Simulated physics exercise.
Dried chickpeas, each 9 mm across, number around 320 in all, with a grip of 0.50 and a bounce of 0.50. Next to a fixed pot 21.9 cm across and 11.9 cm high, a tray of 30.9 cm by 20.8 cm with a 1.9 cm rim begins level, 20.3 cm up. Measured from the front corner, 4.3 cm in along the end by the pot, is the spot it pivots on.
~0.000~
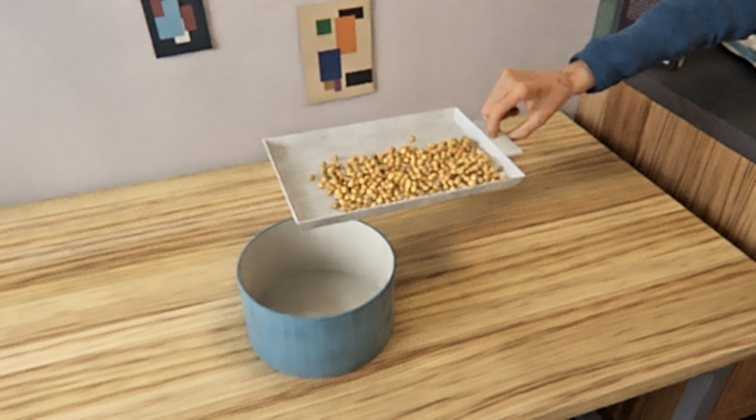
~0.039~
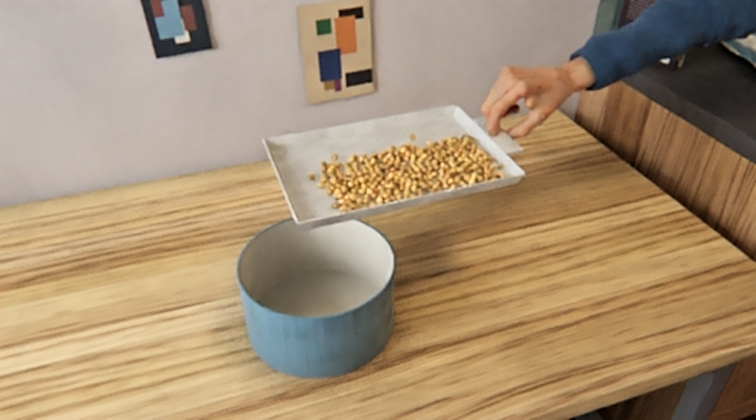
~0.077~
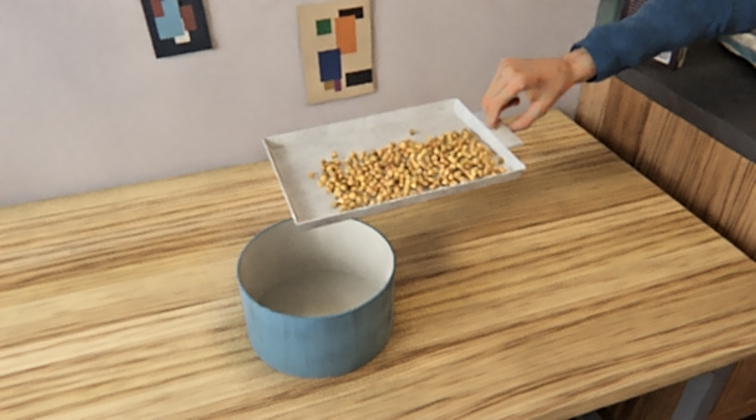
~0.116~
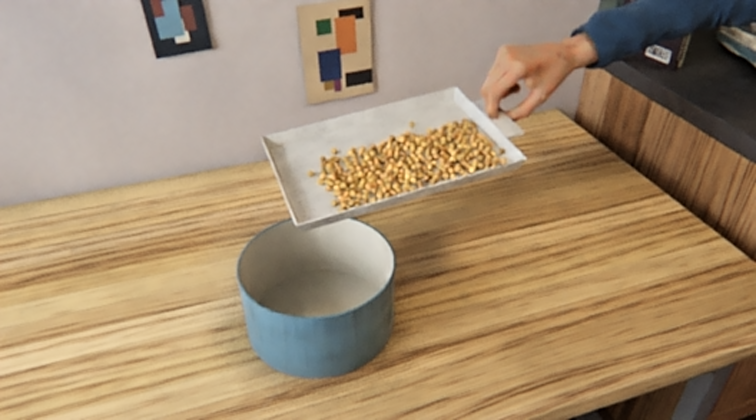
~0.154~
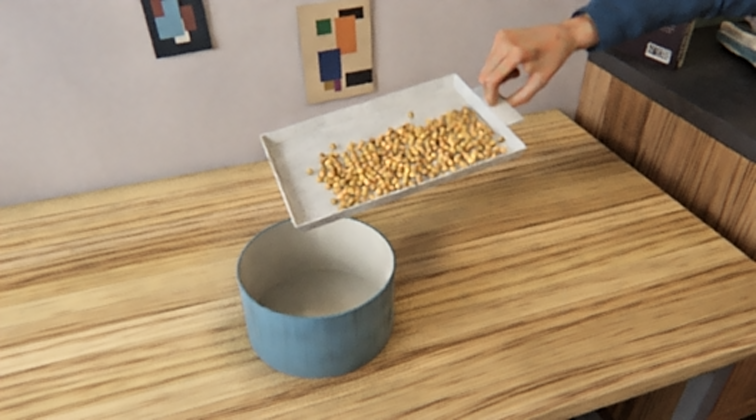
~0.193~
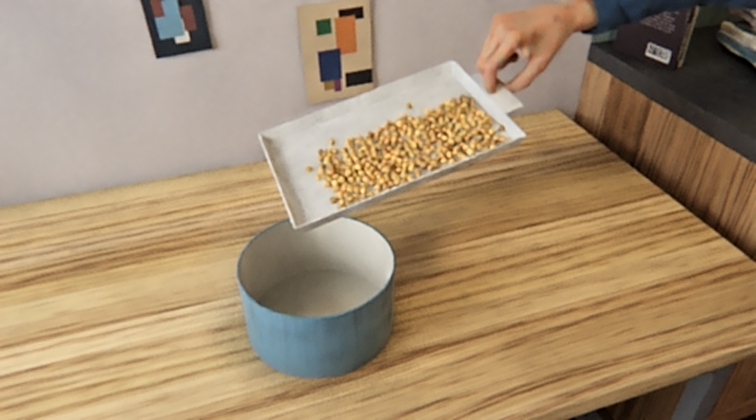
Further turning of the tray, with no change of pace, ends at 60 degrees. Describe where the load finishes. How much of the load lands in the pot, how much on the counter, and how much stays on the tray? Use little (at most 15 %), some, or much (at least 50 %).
Pot - some, counter - some, left on the tray - some.
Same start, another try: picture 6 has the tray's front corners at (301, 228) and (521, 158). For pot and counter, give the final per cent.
Per cent by place - pot 40, counter 10.
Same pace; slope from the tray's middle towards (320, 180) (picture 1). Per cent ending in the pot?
20 %.
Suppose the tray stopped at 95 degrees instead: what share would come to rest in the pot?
I'd put it at close to 75 per cent.
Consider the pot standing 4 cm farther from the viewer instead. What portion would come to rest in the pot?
I'd say some 30 per cent would end up there.
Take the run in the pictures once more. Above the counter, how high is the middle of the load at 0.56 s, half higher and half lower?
Height: Around 28 cm.
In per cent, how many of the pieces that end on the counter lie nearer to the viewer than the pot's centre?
Roughly 80 percent of the spill.
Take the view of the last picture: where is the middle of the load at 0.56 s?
Near pixel (331, 161).
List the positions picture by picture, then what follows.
Tray tilt 0 degrees, front corners at (302, 219) and (518, 174); middle of the pieces at (410, 171); pot at (317, 261), in the first picture.
Tray tilt 1 degrees, front corners at (301, 219) and (518, 172); middle of the pieces at (410, 170), in the second picture.
Tray tilt 3 degrees, front corners at (301, 219) and (519, 166); middle of the pieces at (410, 166), in the third picture.
Tray tilt 6 degrees, front corners at (300, 220) and (519, 157), lowest corner left front; middle of the pieces at (410, 160), in the fourth picture.
Tray tilt 10 degrees, front corners at (300, 221) and (519, 146), lowest corner left front; middle of the pieces at (409, 153), in the fifth picture.
Tray tilt 14 degrees, front corners at (299, 222) and (518, 134), lowest corner left front; middle of the pieces at (407, 146); pot at (317, 261). Its pace works out near 105 degrees a second, in the sixth picture.
After 0.41 s, tilt 37 degrees; the tray holds 100 %, the pot 0 %.
After 0.56 s, tilt 53 degrees; the tray holds 100 %, the pot 0 %.
Then, at 0.83 s, tilt 60 degrees; the tray holds 45 %, the pot 20 %.
At rest (2.0 s), pot 45 %, counter 20 %, tray 35 %.
